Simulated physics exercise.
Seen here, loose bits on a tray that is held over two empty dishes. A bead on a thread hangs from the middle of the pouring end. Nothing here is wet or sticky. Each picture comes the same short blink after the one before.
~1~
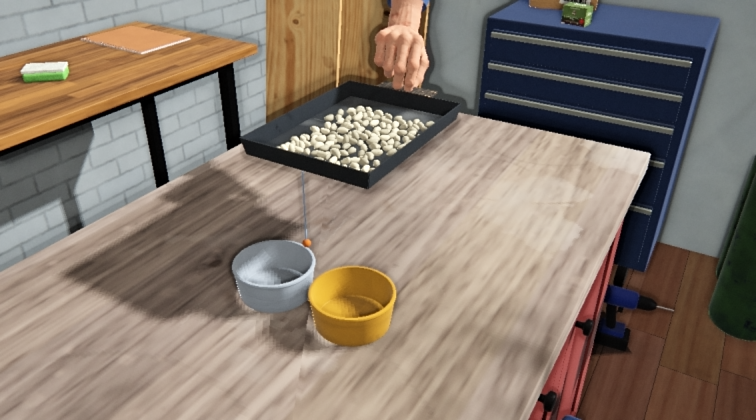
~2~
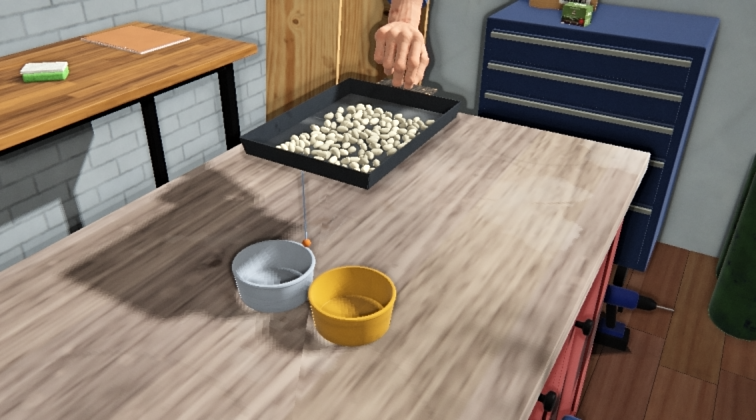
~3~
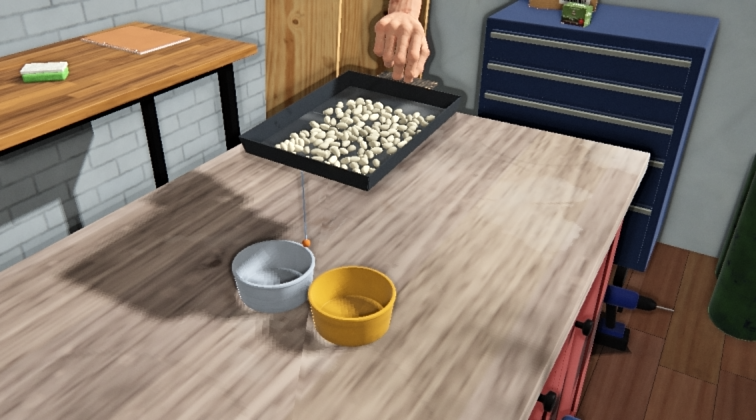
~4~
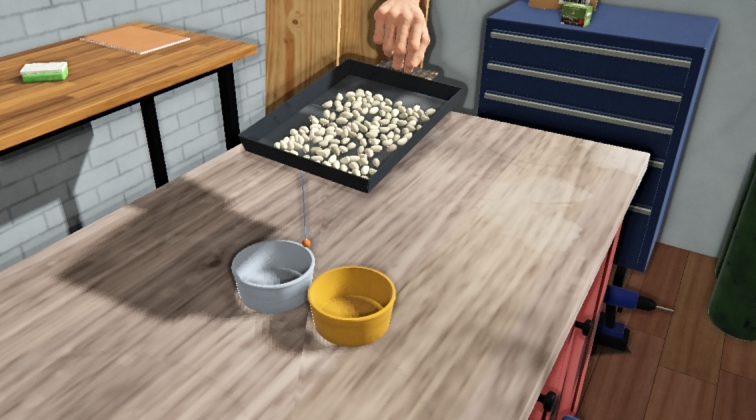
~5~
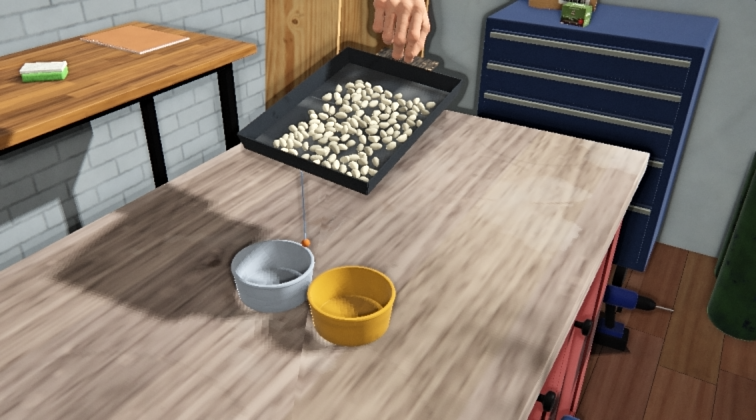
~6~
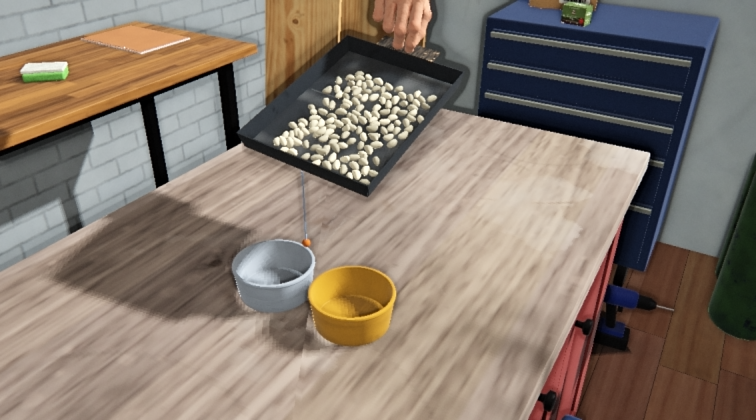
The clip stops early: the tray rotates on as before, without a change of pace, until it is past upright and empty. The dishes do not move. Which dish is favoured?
The right one ends fuller.
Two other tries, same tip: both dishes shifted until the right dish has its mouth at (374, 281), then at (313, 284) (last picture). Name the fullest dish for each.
First the right dish, then right.
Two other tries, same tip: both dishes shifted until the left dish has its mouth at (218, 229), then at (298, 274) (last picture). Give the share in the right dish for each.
Roughly 0 per cent, and 20 per cent.
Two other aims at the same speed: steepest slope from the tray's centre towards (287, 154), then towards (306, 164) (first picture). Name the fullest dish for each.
One: The left-hand dish. Two: The left dish.
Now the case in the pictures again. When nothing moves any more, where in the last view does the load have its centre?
Near (347, 313).
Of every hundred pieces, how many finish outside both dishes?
Close to 30 per cent.
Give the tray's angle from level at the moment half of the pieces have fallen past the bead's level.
Around 110° of tilt.
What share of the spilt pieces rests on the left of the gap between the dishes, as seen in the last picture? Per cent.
About 30 per cent.
Just after the last frame, tray tipped steeply; every one on the tray.
A moment on, tray tipped right over; almost all on the tray; just a few in the right dish; about a tenth in the air.
Further on, tray tipped past a quarter turn; roughly two thirds in the right dish; about a tenth in the left dish; roughly a quarter outside both.
When it is over, tray tipped past a quarter turn; roughly two thirds in the right dish; about a tenth in the left dish; roughly a quarter outside both.
